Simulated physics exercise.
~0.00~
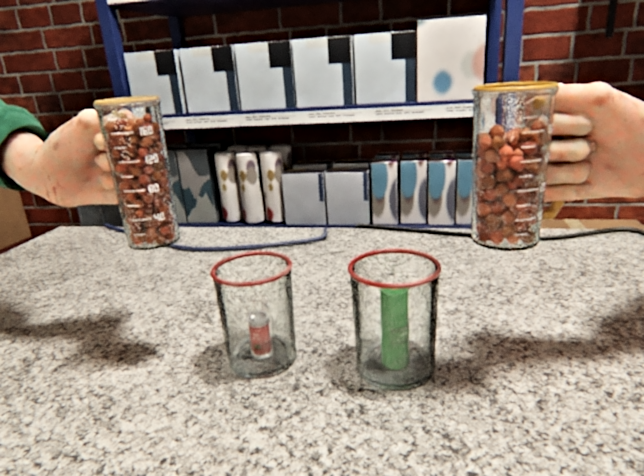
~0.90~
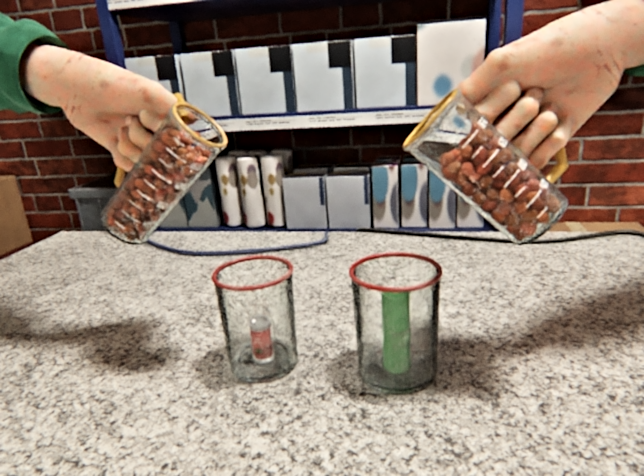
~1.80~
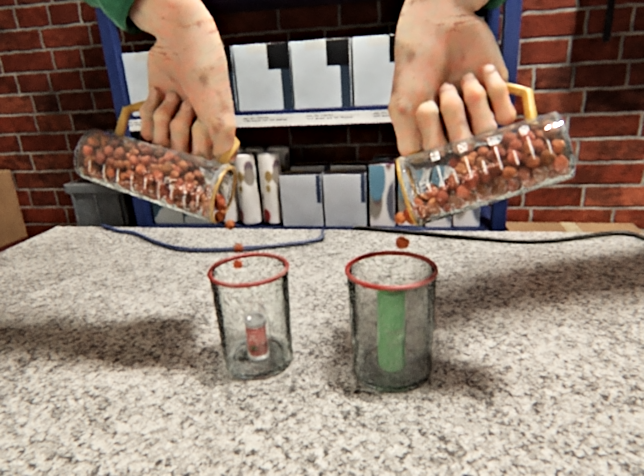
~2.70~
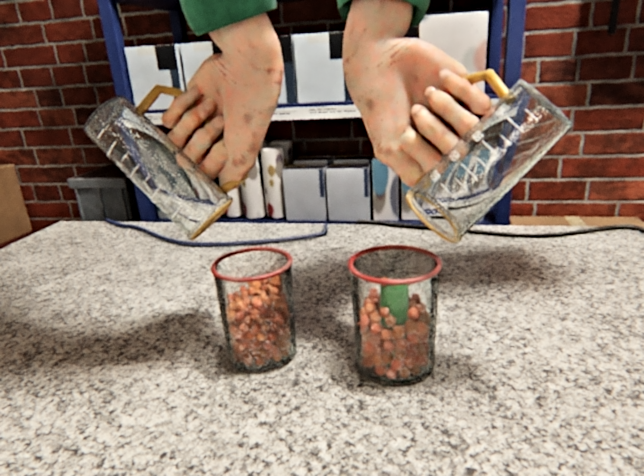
At first, two hands hold clear cups full of small reddish-brown pieces above a speckled counter, where two red-rimmed glasses stand, a short reddish object inside the left one and a taller green one inside the right. The hands bring the cups inward and tilt them toward the glasses. As the cups tip onto their sides, the first few pieces drop toward the glasses. The hands then turn the cups mouth-down, and the rest pours out. In the end, both cups are empty and both glasses are about two thirds full, with the left object buried and the green one still showing.
